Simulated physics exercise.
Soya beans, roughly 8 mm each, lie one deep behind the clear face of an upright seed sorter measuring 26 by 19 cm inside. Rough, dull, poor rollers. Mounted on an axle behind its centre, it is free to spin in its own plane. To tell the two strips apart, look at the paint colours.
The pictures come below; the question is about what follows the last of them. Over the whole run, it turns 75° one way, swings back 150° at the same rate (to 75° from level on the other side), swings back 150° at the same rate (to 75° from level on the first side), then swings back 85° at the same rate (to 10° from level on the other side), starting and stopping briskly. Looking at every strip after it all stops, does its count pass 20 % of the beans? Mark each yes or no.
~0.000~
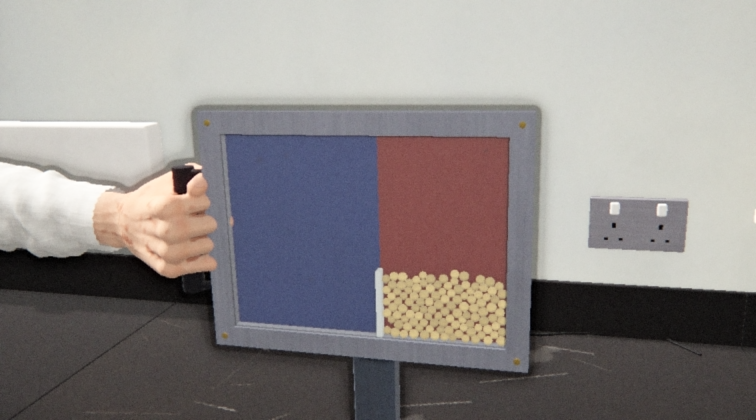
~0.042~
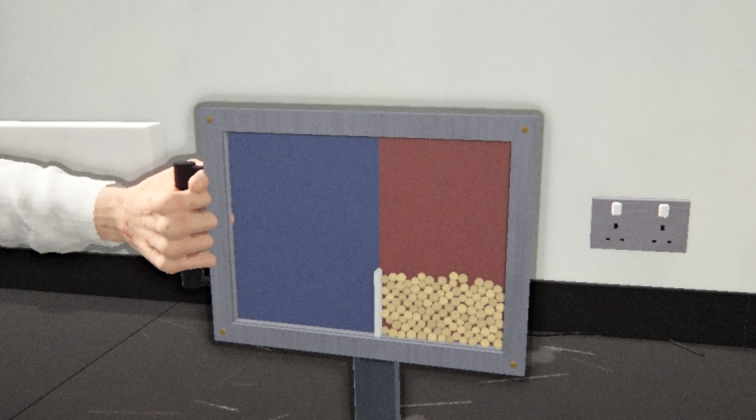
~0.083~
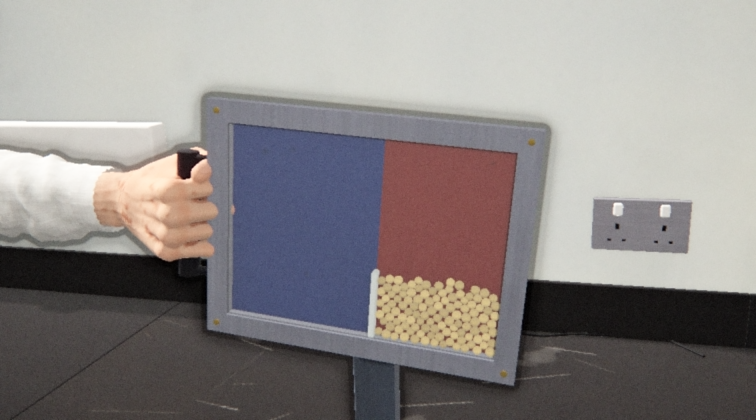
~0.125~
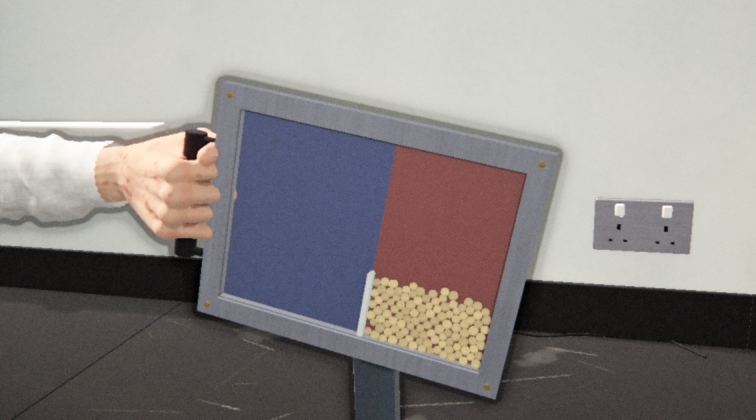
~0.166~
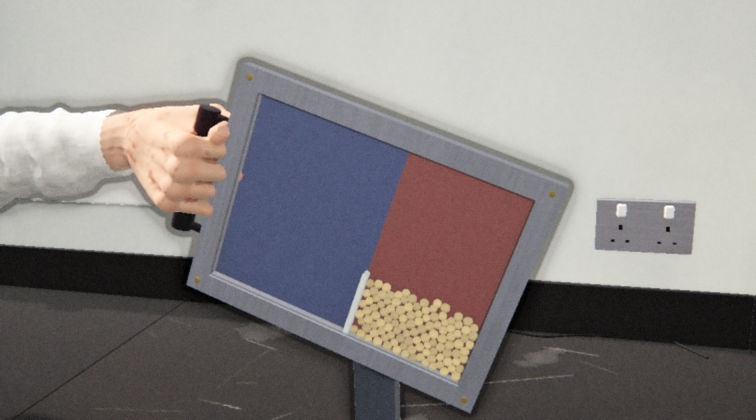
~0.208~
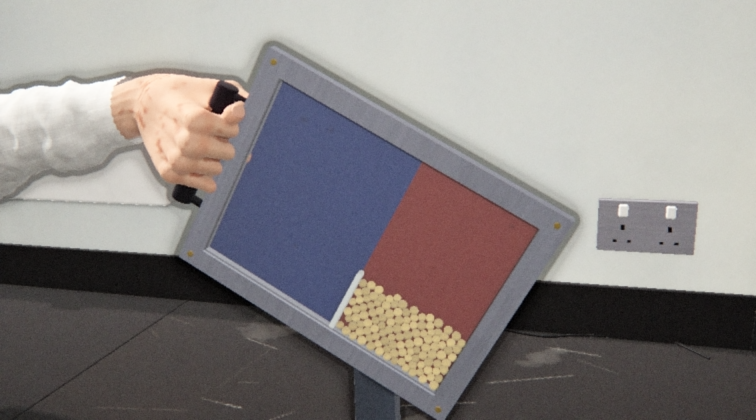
Marks: Red strip = yes, blue strip = yes.
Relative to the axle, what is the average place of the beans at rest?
Right: About 5 cm; below: About 7 cm.
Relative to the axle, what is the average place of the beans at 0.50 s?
4 cm left, 9 cm below.
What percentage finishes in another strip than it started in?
About 35 in a hundred.
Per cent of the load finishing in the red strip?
Share at rest: Approx. 65 %.
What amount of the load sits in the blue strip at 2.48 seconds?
35 %.
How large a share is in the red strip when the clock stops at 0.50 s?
About 100 percent.
After 0.50 s, it stands 75° clockwise; the beans' middle is 4 cm left of and 9 cm below the centre; red 100 %.
After 2.48 s, it stands 33° clockwise; the beans' middle is 1 cm right of and 9 cm below the centre; red 65 %, blue 35 %.
After 2.75 s, it stands 10° anticlockwise; the beans' middle is 7 cm right of and 6 cm below the centre; red 65 %, blue 35 %.
All still by 3.7 s, it stands 10° anticlockwise; red 65 %, blue 35 %.
